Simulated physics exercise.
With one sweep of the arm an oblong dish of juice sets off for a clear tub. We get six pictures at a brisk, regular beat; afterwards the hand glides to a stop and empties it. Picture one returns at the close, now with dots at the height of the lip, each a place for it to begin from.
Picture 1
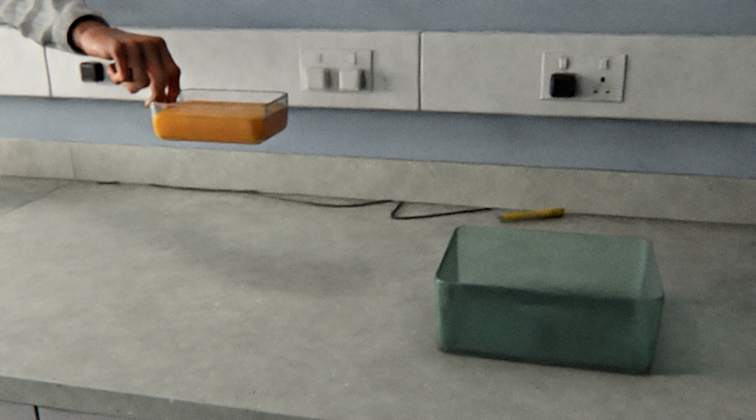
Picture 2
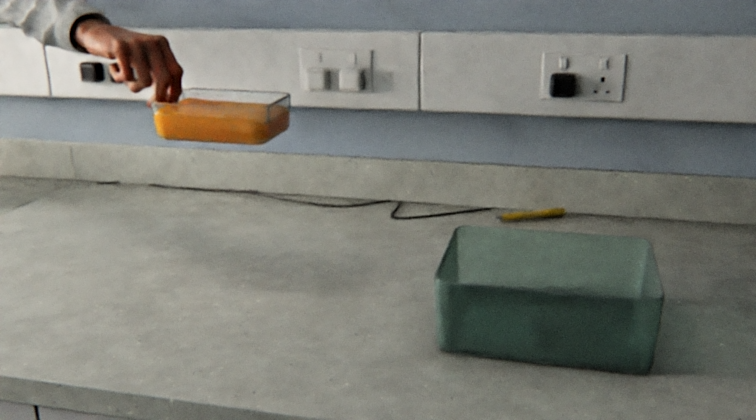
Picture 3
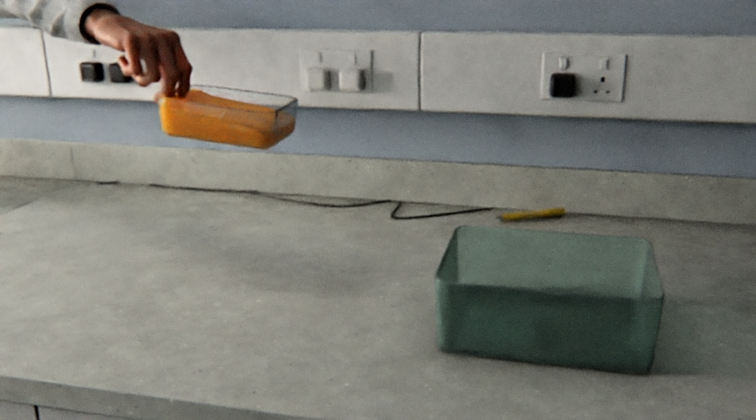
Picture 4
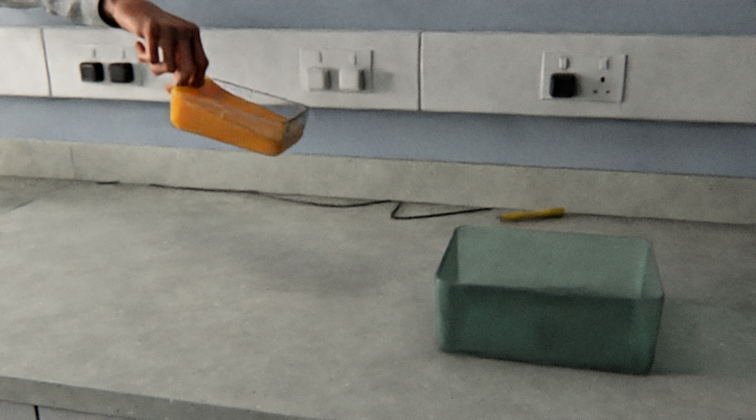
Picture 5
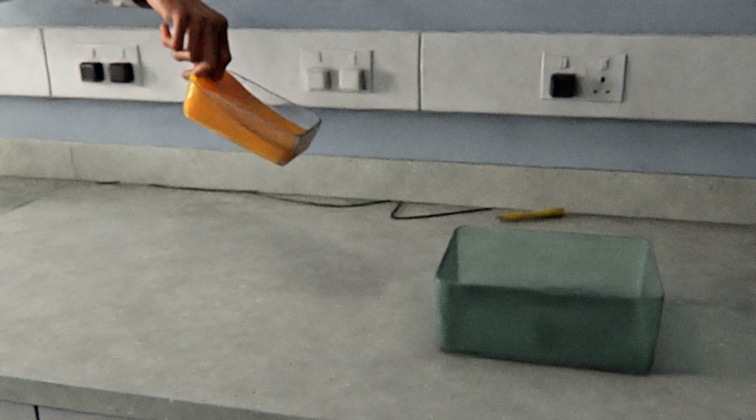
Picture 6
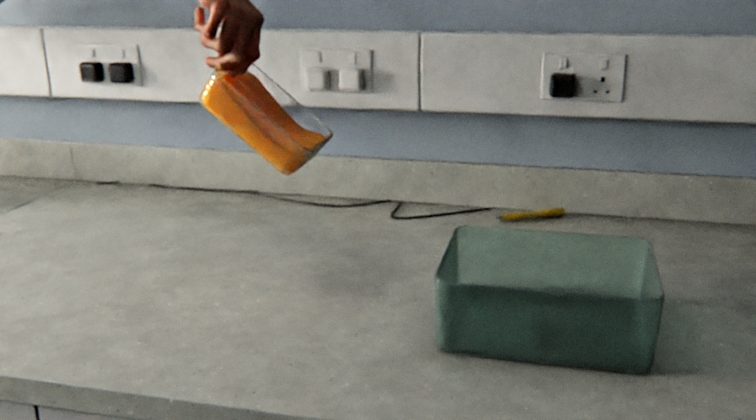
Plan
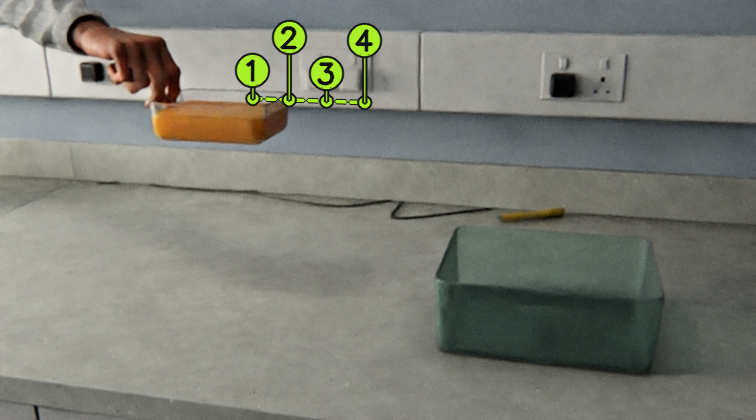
A grey worktop runs below a blue wall with white socket panels, seen from the front and slightly above by a still camera. A clear oblong dish of orange liquid is held by a hand at upper left, with an empty greenish see-through tub at right and a dark cable and small yellow object behind. The hand moves the dish a little rightward, tilting it steadily right side down, and the liquid shifts inside.
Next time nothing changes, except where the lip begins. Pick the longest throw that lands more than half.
3 will do.
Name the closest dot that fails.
That would be 2.
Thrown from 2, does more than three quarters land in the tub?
No.
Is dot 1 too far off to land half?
Yes, that goes wrong.
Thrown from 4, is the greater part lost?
No, that is safe.
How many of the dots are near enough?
Two of them.
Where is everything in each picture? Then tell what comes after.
In the first picture, upright, lip at (275, 99); tub from (437, 347) to (652, 371); nothing has left yet.
In the second picture, upright, lip at (277, 100); nothing has left yet.
In the third picture, tipped about 5°, lip at (285, 105); nothing has left yet.
In the fourth picture, tipped about 14°, lip at (298, 114); nothing has left yet.
In the fifth picture, tipped about 25°, lip at (311, 127); nothing has left yet.
In the sixth picture, tipped about 39°, lip at (322, 142); nothing has left yet.
In lime, 1 at (252, 98); 2 at (289, 99); 3 at (326, 101); 4 at (364, 102).
With 1, about 0 % lands in the tub, 95 % falls short and 4 % goes beside or beyond.
With 2, about 29 % lands in the tub, 65 % falls short and 6 % goes beside or beyond.
With 3, about 66 % lands in the tub, 26 % falls short and 8 % goes beside or beyond.
With 4, about 73 % lands in the tub, 16 % falls short and 11 % goes beside or beyond.
